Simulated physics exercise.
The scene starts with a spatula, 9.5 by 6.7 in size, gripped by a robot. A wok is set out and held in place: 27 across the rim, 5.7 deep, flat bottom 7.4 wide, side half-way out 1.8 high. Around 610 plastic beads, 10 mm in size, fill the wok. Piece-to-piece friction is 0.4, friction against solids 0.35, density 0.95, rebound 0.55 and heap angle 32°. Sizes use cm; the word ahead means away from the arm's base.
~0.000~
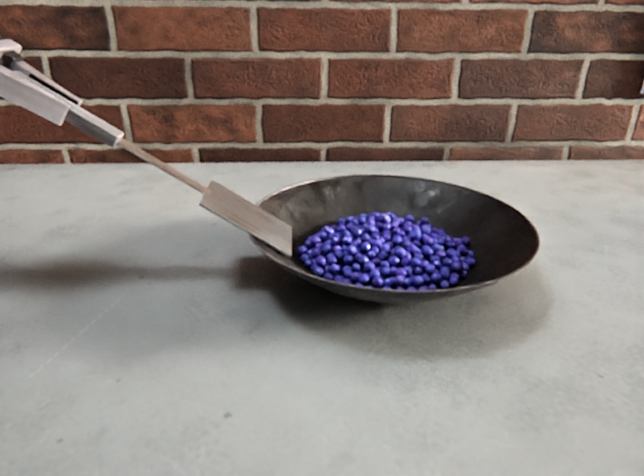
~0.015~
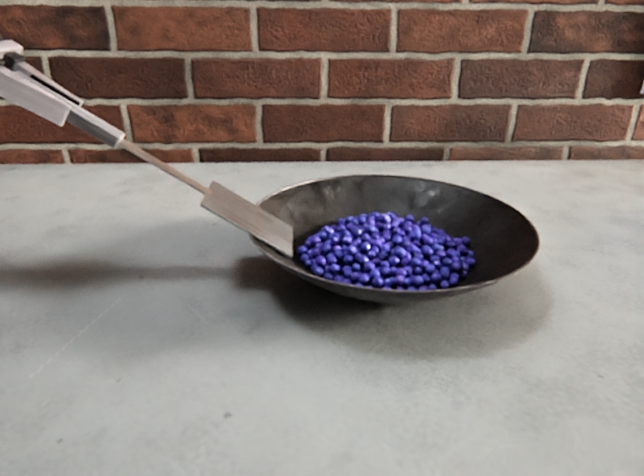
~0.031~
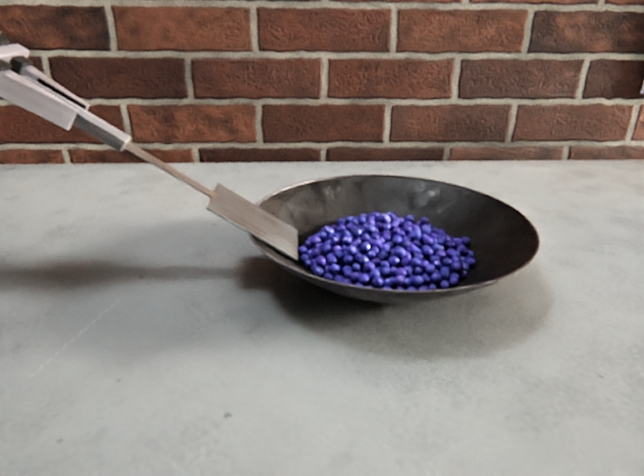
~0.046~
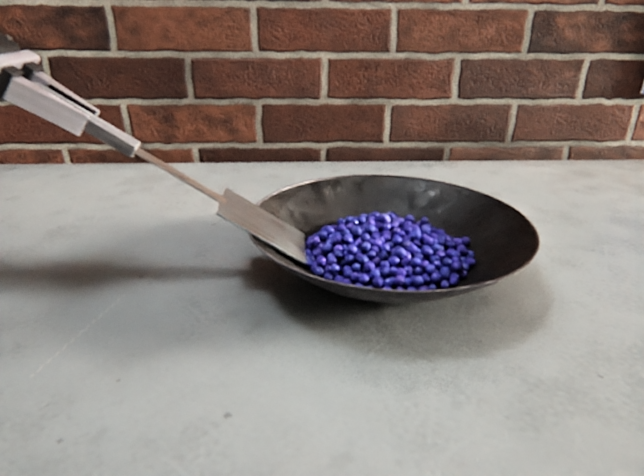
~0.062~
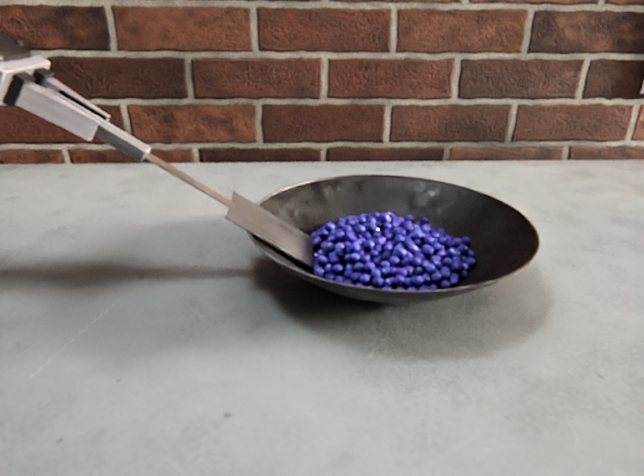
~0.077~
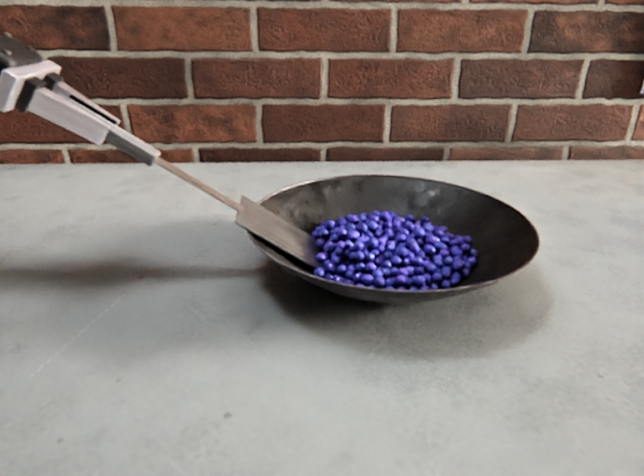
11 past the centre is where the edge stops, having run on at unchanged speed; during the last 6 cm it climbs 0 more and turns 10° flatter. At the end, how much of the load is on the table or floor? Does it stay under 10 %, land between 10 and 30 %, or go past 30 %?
It lands between 10 and 30 %.
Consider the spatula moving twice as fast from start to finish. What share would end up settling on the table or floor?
About 40 in a hundred.
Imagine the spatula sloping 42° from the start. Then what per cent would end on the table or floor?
Then roughly 25 percent.
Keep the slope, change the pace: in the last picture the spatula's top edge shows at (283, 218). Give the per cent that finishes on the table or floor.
45 %.
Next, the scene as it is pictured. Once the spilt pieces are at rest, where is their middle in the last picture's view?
(581, 262) or thereabouts.
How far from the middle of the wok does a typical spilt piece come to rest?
22 cm or so.
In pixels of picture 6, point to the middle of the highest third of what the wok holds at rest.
About (465, 239).
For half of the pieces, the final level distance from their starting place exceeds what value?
About 4 centimetres.
After 0.20 s, sloping 34°, highest piece 5 above the table; 611 in the wok.
After 0.33 s, sloping 31°, highest piece 7 above the table; 611 in the wok.
After 0.59 s, sloping 24°, highest piece 7 above the table; 474 in the wok, 134 on the table or floor, 3 on the blade or in flight.
After 1.64 s, sloping 24°, highest piece 7 above the table; 471 in the wok, 140 on the table or floor.
At rest, 471 in the wok, 140 on the table or floor. That is 23 % on the table or floor.
